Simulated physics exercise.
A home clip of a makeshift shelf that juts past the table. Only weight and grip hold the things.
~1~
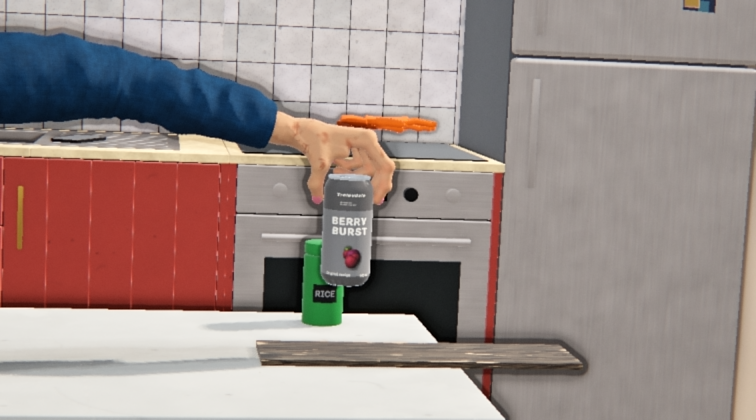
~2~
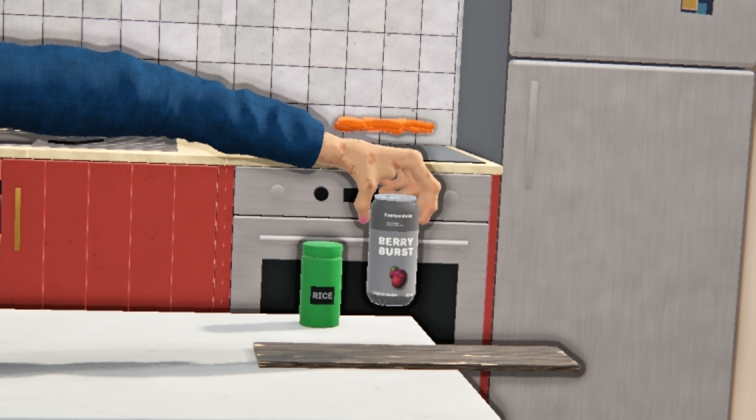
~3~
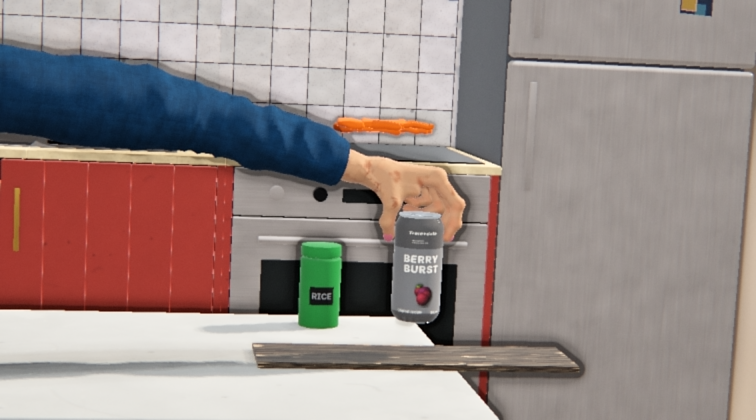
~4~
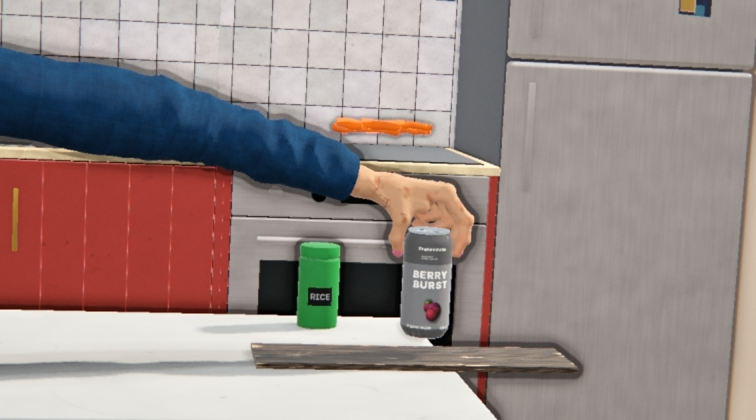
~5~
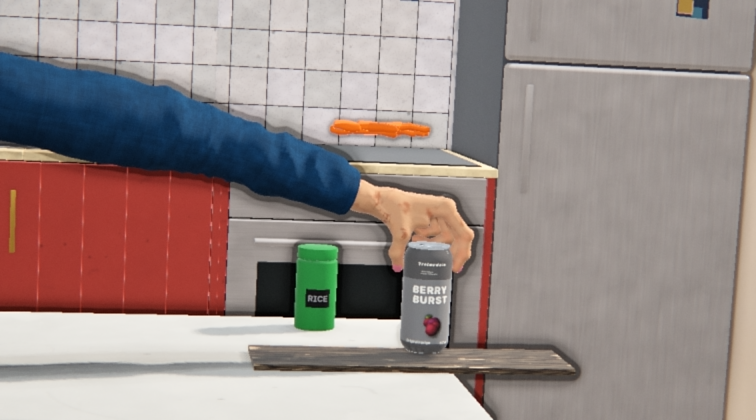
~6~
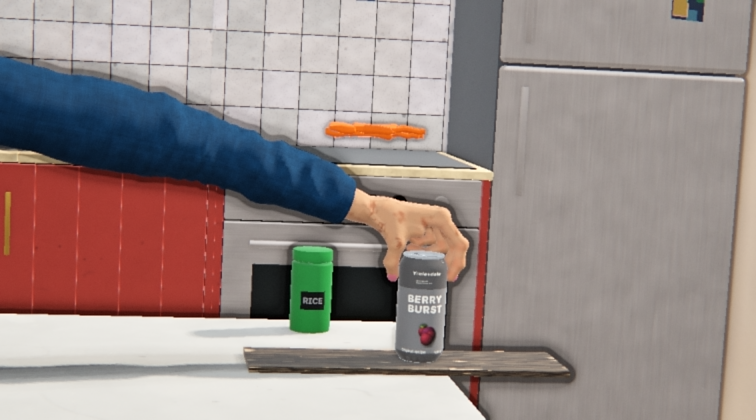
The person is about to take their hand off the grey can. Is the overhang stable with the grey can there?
In the end the plank stays on the table.
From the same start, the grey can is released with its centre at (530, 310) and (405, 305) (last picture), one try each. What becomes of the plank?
First try: It comes down; second try: It holds.
Then, 0.70 s after the last picture, nothing has stirred.
Then, 1.70 s after the last picture, grey can resting near (421, 307).
At rest, all 3 in place. Seen from the same camera at the end, grey can near (421, 307). The plank holds.
